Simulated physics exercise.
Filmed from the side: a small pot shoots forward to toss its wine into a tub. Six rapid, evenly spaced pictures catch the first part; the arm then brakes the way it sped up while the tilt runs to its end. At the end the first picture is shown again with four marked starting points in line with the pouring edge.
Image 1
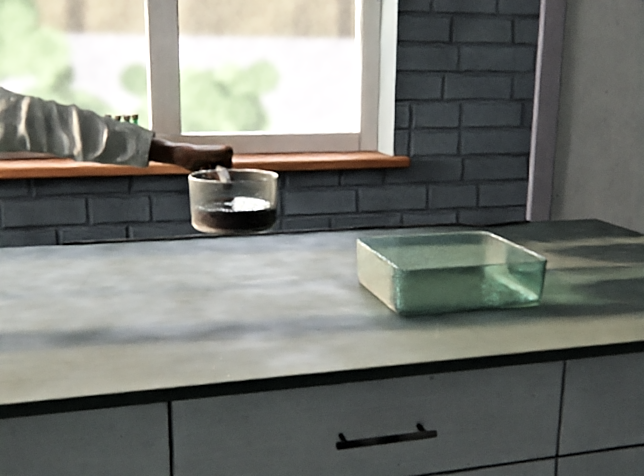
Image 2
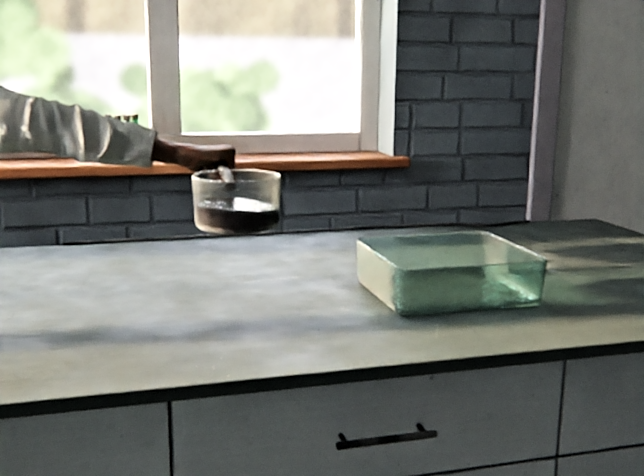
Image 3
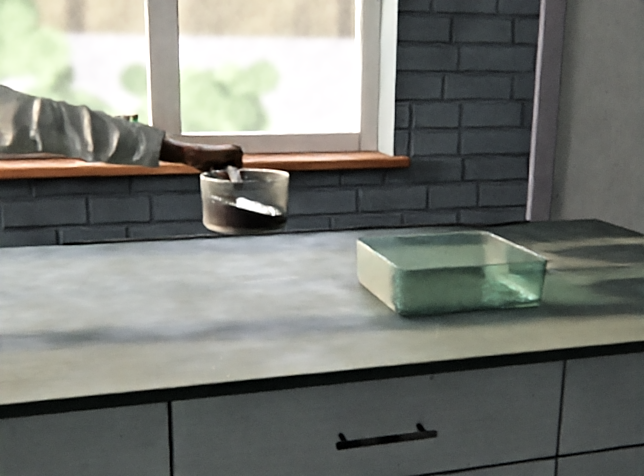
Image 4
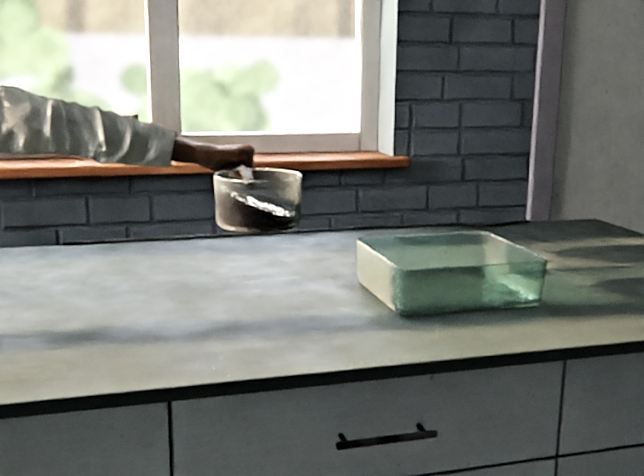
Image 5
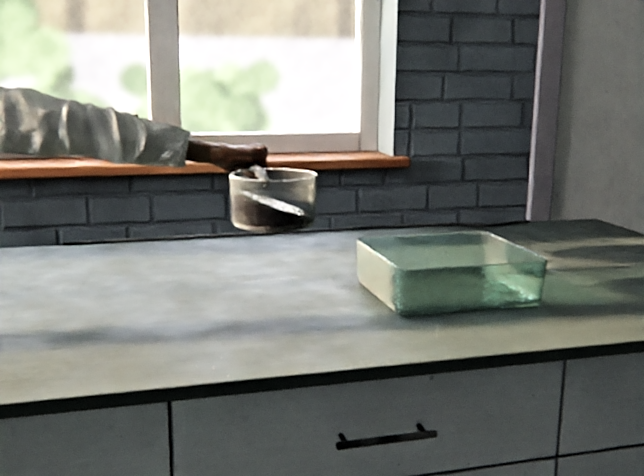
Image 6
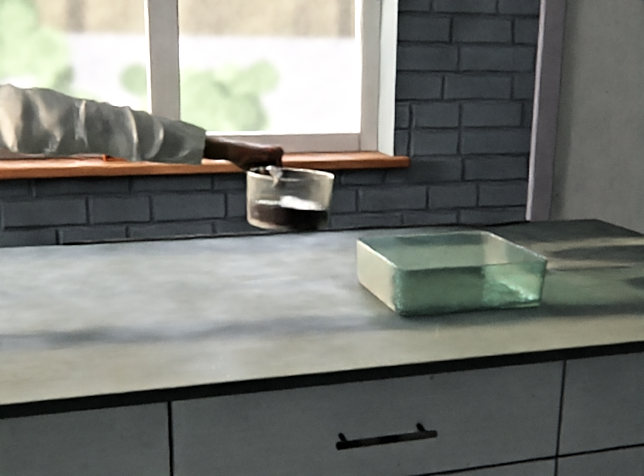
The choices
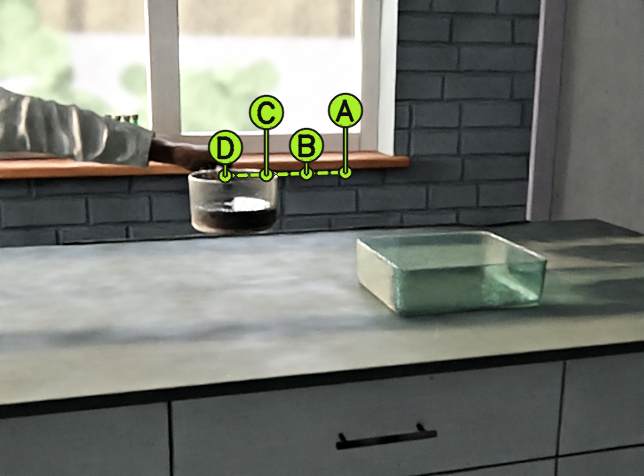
An arm moves a small clear pot of dark liquid rightward above a gray counter.
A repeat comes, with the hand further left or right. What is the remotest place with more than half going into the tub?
I would pick spot B.
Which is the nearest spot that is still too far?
The answer is C.
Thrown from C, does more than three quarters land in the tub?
No.
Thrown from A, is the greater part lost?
No.
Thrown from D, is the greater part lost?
Yes, it does.
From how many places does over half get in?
Two of them.
On the marked copy, A at (345, 172); B at (306, 173); C at (266, 174); D at (225, 175).
With A, about 94 % lands in the tub, 2 % falls short and 4 % goes beside or beyond.
With B, about 93 % lands in the tub, 4 % falls short and 3 % goes beside or beyond.
With C, about 25 % lands in the tub, 72 % falls short.
With D, about 0 % lands in the tub, 100 % falls short.
